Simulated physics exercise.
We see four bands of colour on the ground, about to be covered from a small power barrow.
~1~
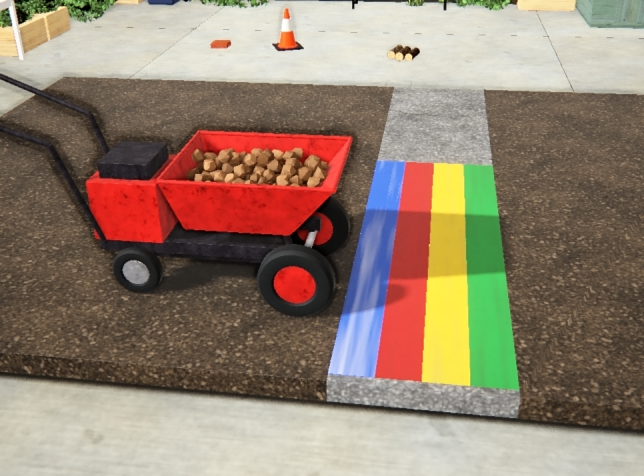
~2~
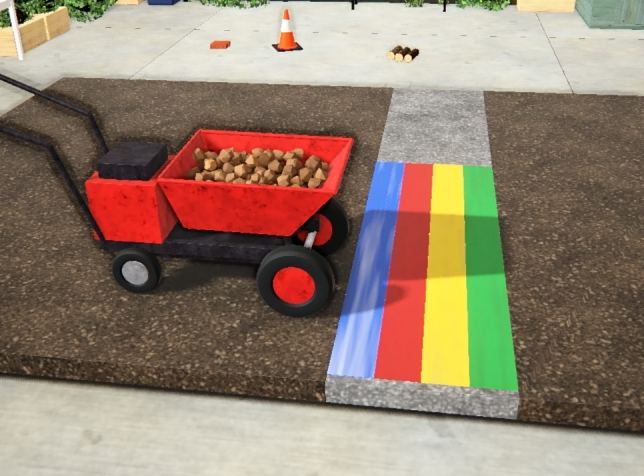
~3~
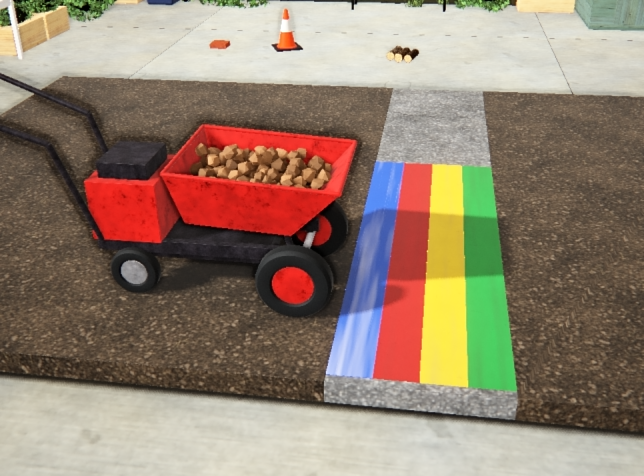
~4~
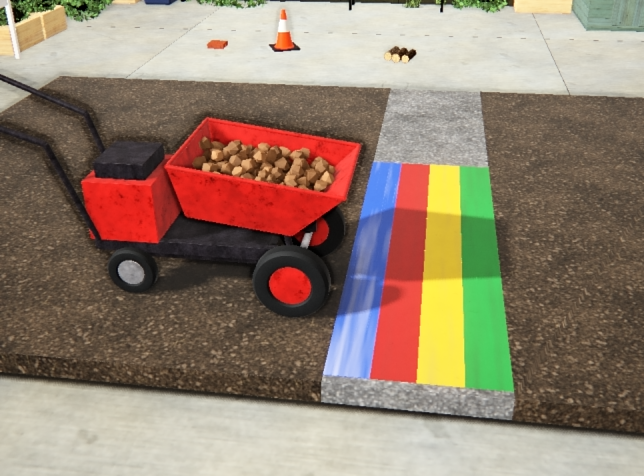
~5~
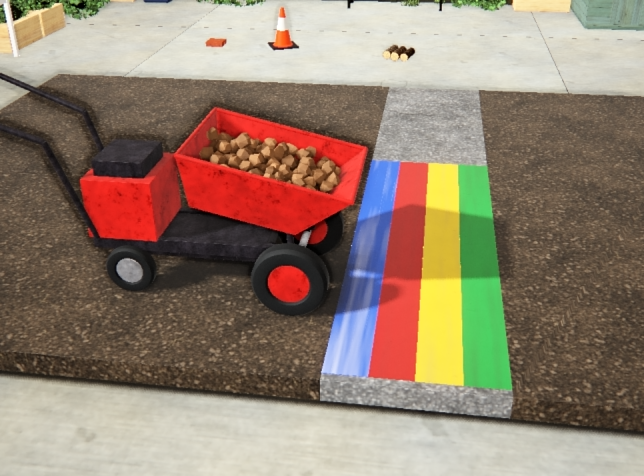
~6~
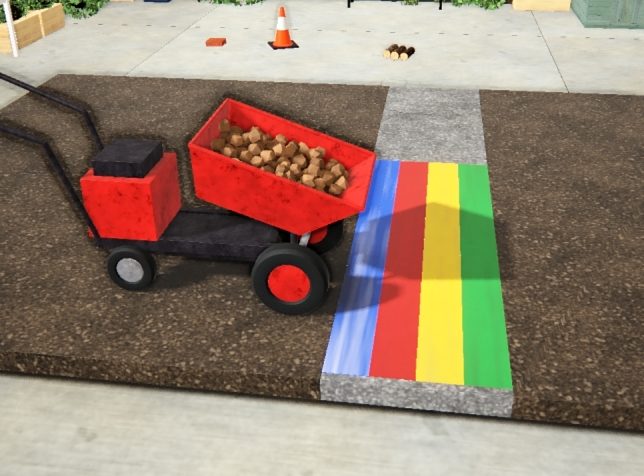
The red skip of a small power barrow, loaded with brown clods, starts level and then tilts gradually forward to the right, its shadow shifting across blue, red, yellow and green strips on the ground.
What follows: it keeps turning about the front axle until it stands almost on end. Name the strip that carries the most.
The heap favours the yellow strip.
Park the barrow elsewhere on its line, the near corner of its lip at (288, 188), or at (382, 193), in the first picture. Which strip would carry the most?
The first try: The red one. The second: The green one.
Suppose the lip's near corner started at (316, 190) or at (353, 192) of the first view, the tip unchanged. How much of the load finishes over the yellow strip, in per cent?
Near 30 % and 30 %.
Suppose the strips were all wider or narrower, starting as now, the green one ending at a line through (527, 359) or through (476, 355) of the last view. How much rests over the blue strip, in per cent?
About 0 and 0 per cent.
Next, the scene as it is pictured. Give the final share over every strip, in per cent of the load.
About: Blue strip 0, red strip 10, yellow strip 40, green strip 25 per cent.
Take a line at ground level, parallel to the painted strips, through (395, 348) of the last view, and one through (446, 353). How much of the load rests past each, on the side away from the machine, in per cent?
In turn 80 and 50 in a hundred.
Soon after the last picture, skip tipped steeply; all in the skip.
A little later, skip tipped right over; about two thirds in the skip; a small part over the red strip; about a quarter over the yellow strip; a stray few over the green strip.
Later still, skip tipped right over; a small part in the skip; a small part over the red strip; about a third over the yellow strip; about a quarter over the green strip; a small part off the paint.
At rest, skip tipped right over; a small part in the skip; none over the blue strip; a small part over the red strip; about a third over the yellow strip; about a quarter over the green strip; a small part off the paint.
